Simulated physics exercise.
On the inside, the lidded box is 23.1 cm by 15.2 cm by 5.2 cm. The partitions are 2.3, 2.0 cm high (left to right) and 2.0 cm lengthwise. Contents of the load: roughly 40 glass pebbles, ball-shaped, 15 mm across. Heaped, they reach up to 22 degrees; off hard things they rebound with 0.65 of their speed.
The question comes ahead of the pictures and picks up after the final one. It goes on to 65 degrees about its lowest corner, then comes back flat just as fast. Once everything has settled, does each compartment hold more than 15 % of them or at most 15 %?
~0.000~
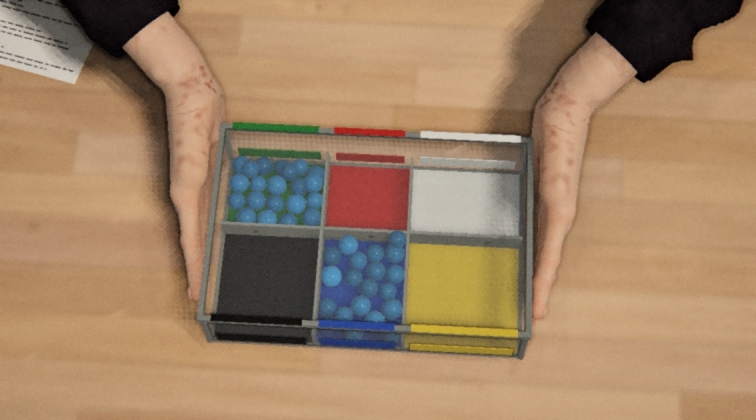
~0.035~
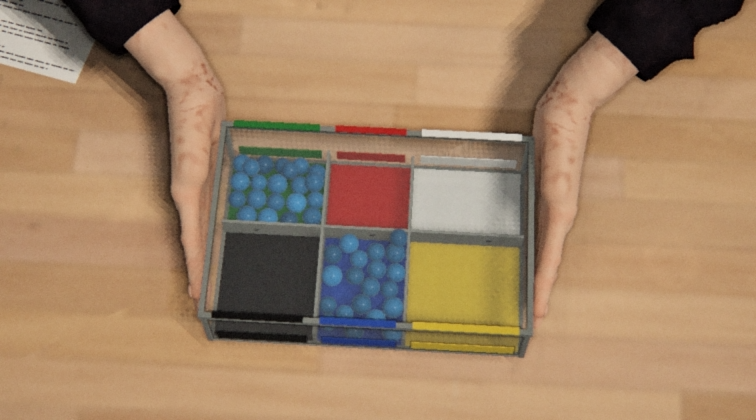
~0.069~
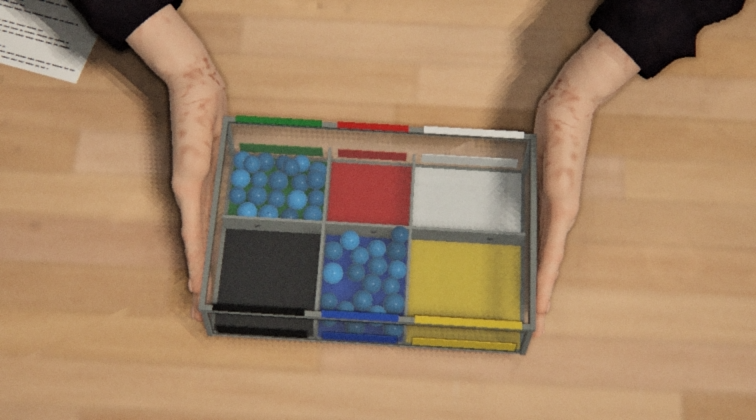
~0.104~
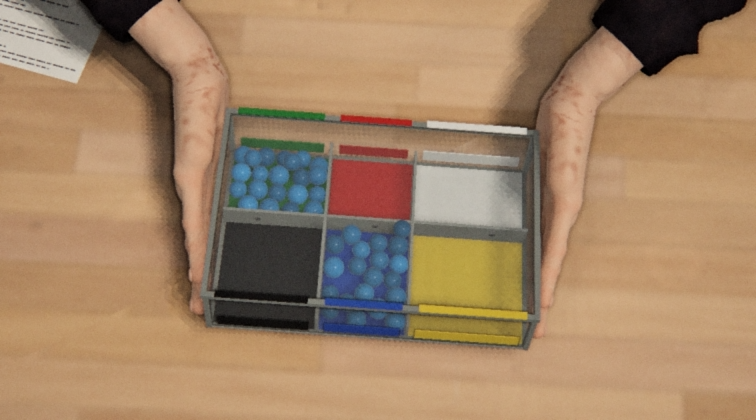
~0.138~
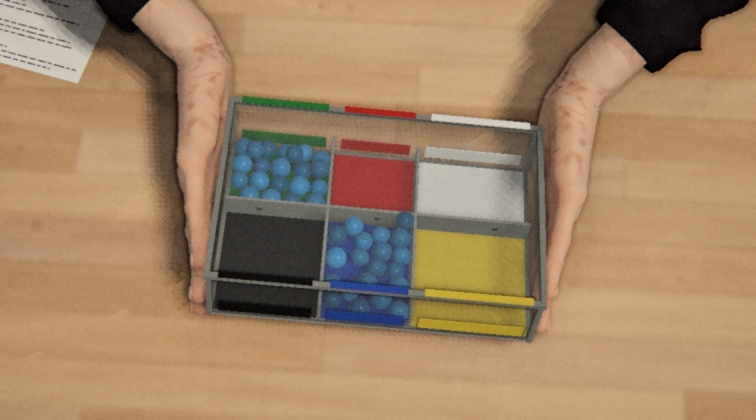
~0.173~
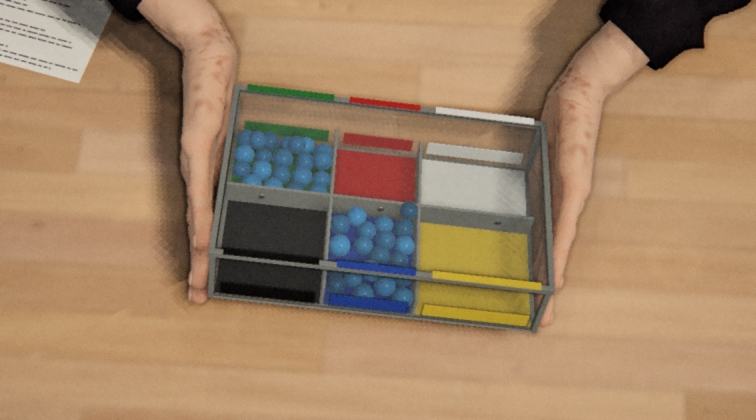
Red compartment: At most 15 %; blue compartment: More than 15 %; green compartment: More than 15 %; yellow compartment: At most 15 %; white compartment: At most 15 %; black compartment: At most 15 %.
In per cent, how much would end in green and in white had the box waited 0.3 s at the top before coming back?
Result - green: 50 %; white: 0 %.
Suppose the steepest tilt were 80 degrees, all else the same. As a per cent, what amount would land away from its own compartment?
Result: Some 55 %.
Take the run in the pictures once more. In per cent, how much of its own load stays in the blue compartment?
I'd estimate about 100 %.
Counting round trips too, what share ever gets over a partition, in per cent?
I'd say near 5 percent of them.
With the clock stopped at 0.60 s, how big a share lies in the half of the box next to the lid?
Close to 0 in a hundred.
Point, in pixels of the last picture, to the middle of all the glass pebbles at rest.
Centre at rest: Approx. (338, 221) px.
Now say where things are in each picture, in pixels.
Box tilt 0 degrees, front corners at (203, 316) and (526, 333); blue 50 %, green 50 %, in the first picture.
Box tilt 1 degrees, front corners at (204, 313) and (527, 331), in the second picture.
Box tilt 3 degrees, front corners at (205, 306) and (530, 325), in the third picture.
Box tilt 7 degrees, front corners at (206, 292) and (534, 316), lowest corner right back, in the fourth picture.
Box tilt 11 degrees, front corners at (210, 273) and (541, 303), lowest corner right back, in the fifth picture.
Box tilt 17 degrees, front corners at (215, 250) and (548, 288), lowest corner right back; blue 50 %, green 50 %. Its pace works out near 145 degrees a second, in the sixth picture.
After 0.60 s, tilt 64 degrees; blue 45 %, green 50 %.
After 0.89 s, tilt 26 degrees; blue 45 %, green 50 %.
After 1.28 s, tilt 0 degrees; blue 45 %, green 50 %.
By 1.9 s all is still; red 0 %, blue 45 %, green 50 %, yellow 0 %, white 0 %, black 0 %.
